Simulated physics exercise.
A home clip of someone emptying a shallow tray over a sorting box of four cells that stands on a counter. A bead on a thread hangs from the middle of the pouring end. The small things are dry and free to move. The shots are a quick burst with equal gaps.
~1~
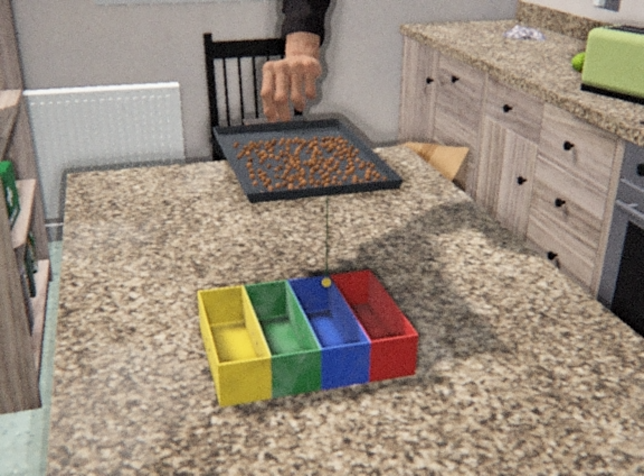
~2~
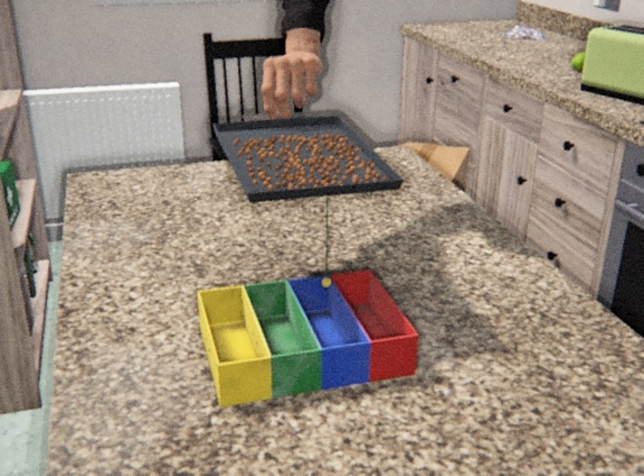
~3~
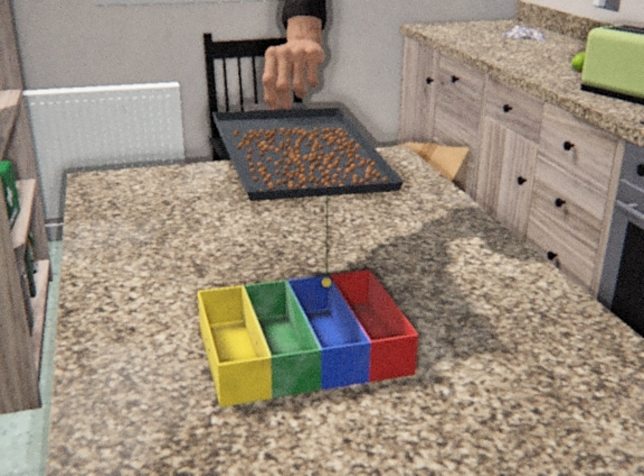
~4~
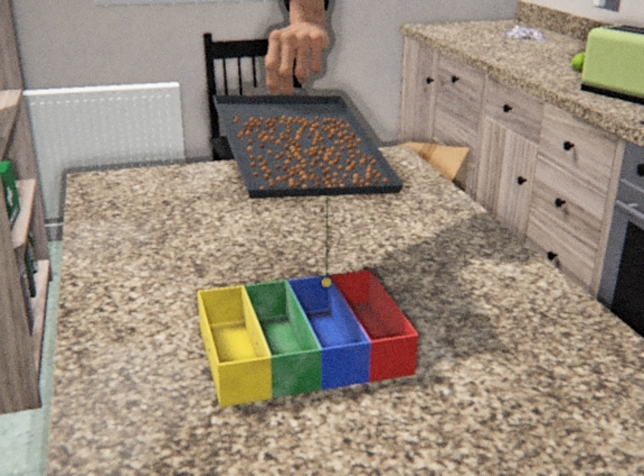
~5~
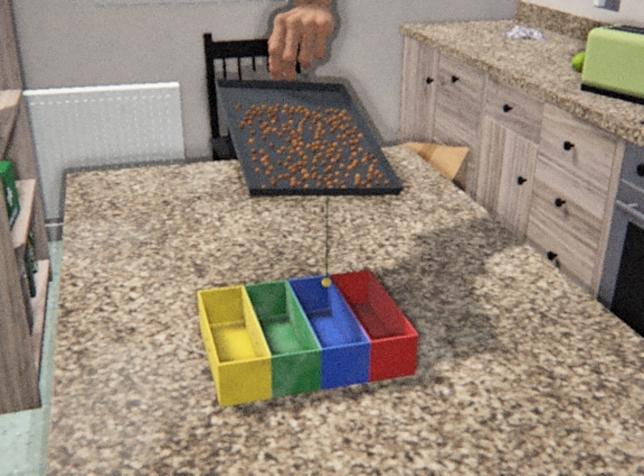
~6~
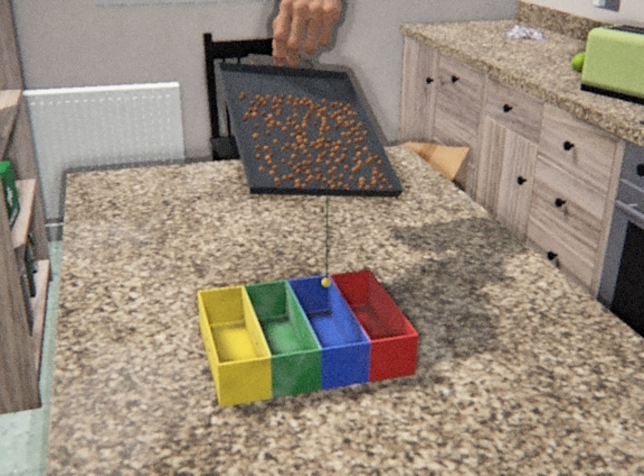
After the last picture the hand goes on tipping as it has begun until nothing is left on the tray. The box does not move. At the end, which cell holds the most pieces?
It favours the red compartment.
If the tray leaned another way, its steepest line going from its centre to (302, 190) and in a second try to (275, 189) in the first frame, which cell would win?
One: Green. Two: The green one.
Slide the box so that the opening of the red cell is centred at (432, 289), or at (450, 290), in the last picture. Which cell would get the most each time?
First the cell in blue, then blue.
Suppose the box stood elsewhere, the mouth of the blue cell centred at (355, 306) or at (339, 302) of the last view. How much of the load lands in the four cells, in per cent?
Roughly 100 per cent, and 80 per cent.
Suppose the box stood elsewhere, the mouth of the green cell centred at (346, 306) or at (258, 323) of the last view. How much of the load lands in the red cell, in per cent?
The first gives 20 %, the second 10 %.
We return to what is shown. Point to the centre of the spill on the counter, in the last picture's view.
At about (441, 328).
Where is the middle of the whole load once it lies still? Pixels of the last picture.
Roughly at (408, 336).
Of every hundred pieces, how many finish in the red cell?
Near 40 %.
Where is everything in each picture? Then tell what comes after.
In the first frame, corners of the pouring end at (250, 192) and (400, 178), level; middle of the load at (311, 162), cereal balls; bead on its thread at (326, 283); yellow cell at (245, 378); green cell at (296, 370); blue cell at (346, 362); red cell at (393, 354).
In the second frame, corners of the pouring end at (250, 192) and (400, 179), level; middle of the load at (311, 160).
In the third frame, corners of the pouring end at (250, 191) and (400, 181), tipped barely, lowest at the right corner; middle of the load at (312, 156).
In the fourth frame, corners of the pouring end at (251, 188) and (401, 183), tipped a little, lowest at the right corner; middle of the load at (312, 150).
In the fifth frame, corners of the pouring end at (252, 187) and (401, 186), tipped clearly, lowest at the right corner; middle of the load at (315, 145).
In the sixth frame, corners of the pouring end at (253, 185) and (401, 189), tipped clearly, lowest at the right corner; middle of the load at (319, 142), all on the move; yellow cell at (245, 378); green cell at (296, 370); blue cell at (346, 362); red cell at (393, 354).
Soon after the last picture, tray tipped steeply; most on the tray; a stray few in the red cell; about a quarter falling or outside the box.
A little later, tray tipped past a quarter turn; a stray few on the tray; about a quarter in the red cell; a stray few in the blue cell; about two thirds falling or outside the box.
Later still, tray tipped past a quarter turn; about a third in the red cell; a stray few in the blue cell; about two thirds falling or outside the box.
At rest, tray tipped past a quarter turn; about a third in the red cell; a stray few in the blue cell; none in the yellow cell; none in the green cell; about two thirds outside the box.
